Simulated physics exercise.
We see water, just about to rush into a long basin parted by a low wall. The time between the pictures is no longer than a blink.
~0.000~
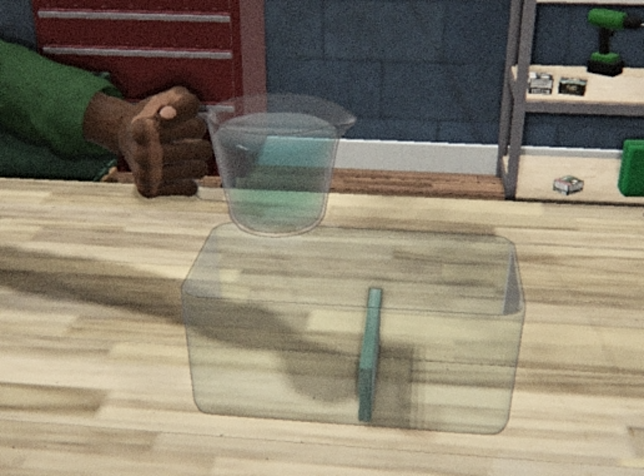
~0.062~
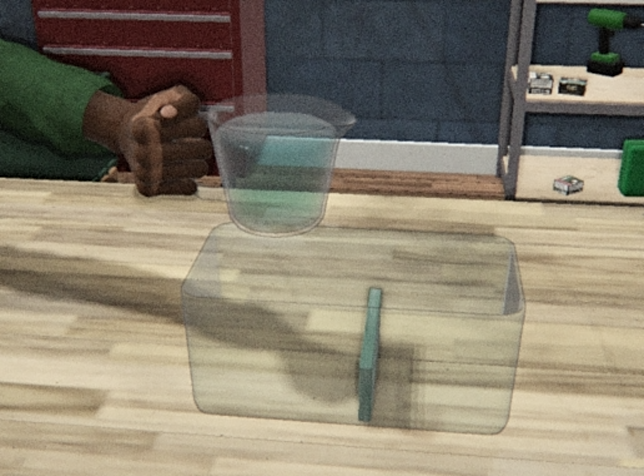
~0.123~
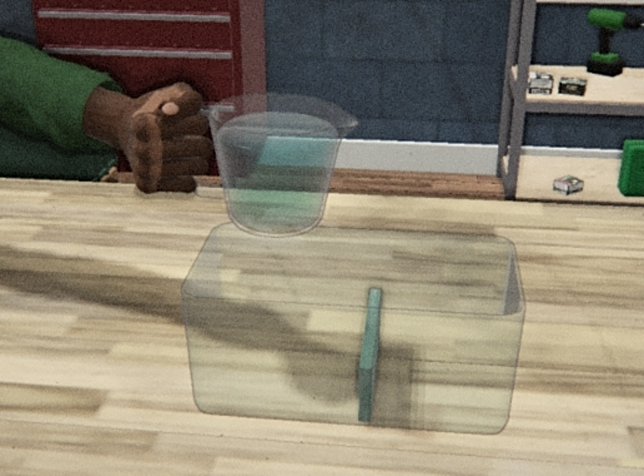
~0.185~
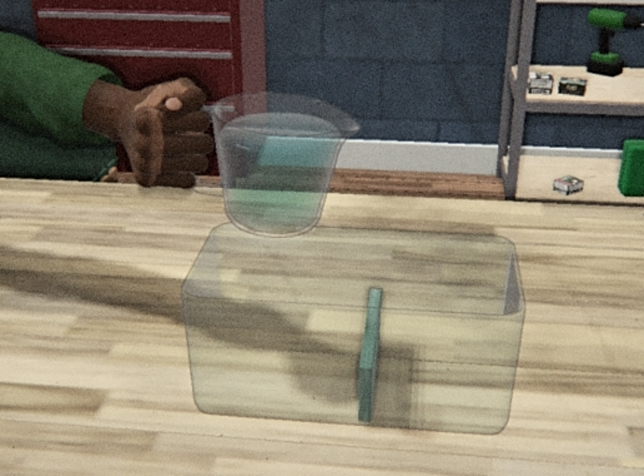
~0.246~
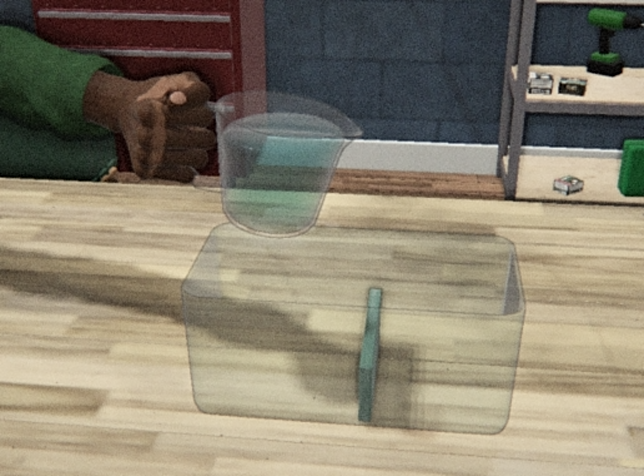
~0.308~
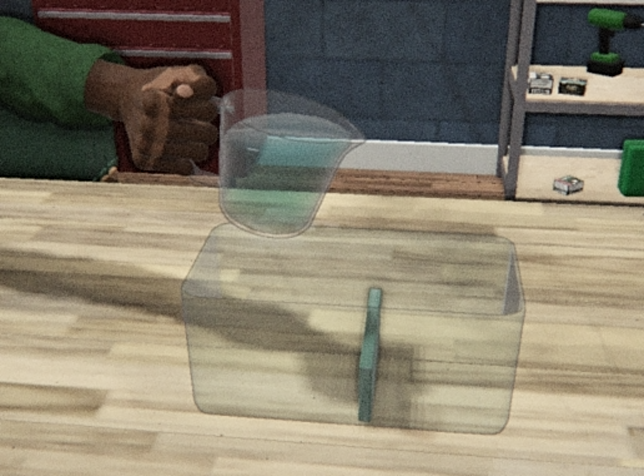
In a workshop, a green-sleeved hand beside a clear pitcher of water above a transparent basin with a low teal divider on a wooden tabletop stays nearly in place as the pitcher gradually tilts to the right.
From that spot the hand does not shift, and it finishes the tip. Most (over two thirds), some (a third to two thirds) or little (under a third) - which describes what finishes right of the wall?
Most.
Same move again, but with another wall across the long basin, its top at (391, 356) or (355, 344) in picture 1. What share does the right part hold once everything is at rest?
Case 1: 70 %; case 2: 95 %.
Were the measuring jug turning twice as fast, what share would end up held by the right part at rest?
Close to 90 per cent.
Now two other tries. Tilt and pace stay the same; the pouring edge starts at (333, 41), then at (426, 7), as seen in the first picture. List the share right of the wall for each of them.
In order, some 90 and 85 percent.
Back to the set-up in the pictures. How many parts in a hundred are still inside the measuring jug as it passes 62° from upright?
Some 70 in a hundred has yet to spill out.
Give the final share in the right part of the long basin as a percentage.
Near 90 in a hundred.
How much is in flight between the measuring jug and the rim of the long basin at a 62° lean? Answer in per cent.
I'd say some 15 per cent.
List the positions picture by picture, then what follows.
The first frame shows tilt 0°; pouring edge (356, 118); surface from (218, 125) to (339, 131); the long basin's rim runs from (199, 258) to (518, 275); the wall's top is at (371, 327).
The second frame shows tilt 1°; pouring edge (357, 119); surface from (218, 126) to (340, 131).
The third frame shows tilt 2°; pouring edge (358, 122); surface from (219, 125) to (340, 132).
The fourth frame shows tilt 5°; pouring edge (361, 126); surface from (222, 125) to (343, 133).
The fifth frame shows tilt 9°; pouring edge (363, 132); surface from (224, 128) to (347, 133).
The sixth frame shows tilt 14°; pouring edge (366, 139); surface from (229, 128) to (353, 135).
A moment on, the measuring jug is tipped part way and 70 per cent is still to pour, 0 is left of the wall and 14 right of it.
Next, the measuring jug is tipped on its side and 19 per cent is still to pour, 2 is left of the wall and 69 right of it.
Then the measuring jug is tipped on its side and 2 per cent is still to pour, 6 is left of the wall and 91 right of it.
Later the measuring jug is tipped on its side and 0 per cent is still to pour, 8 is left of the wall and 92 right of it.
In the end 8 per cent lies left of the wall, 92 right of it and 0 outside.
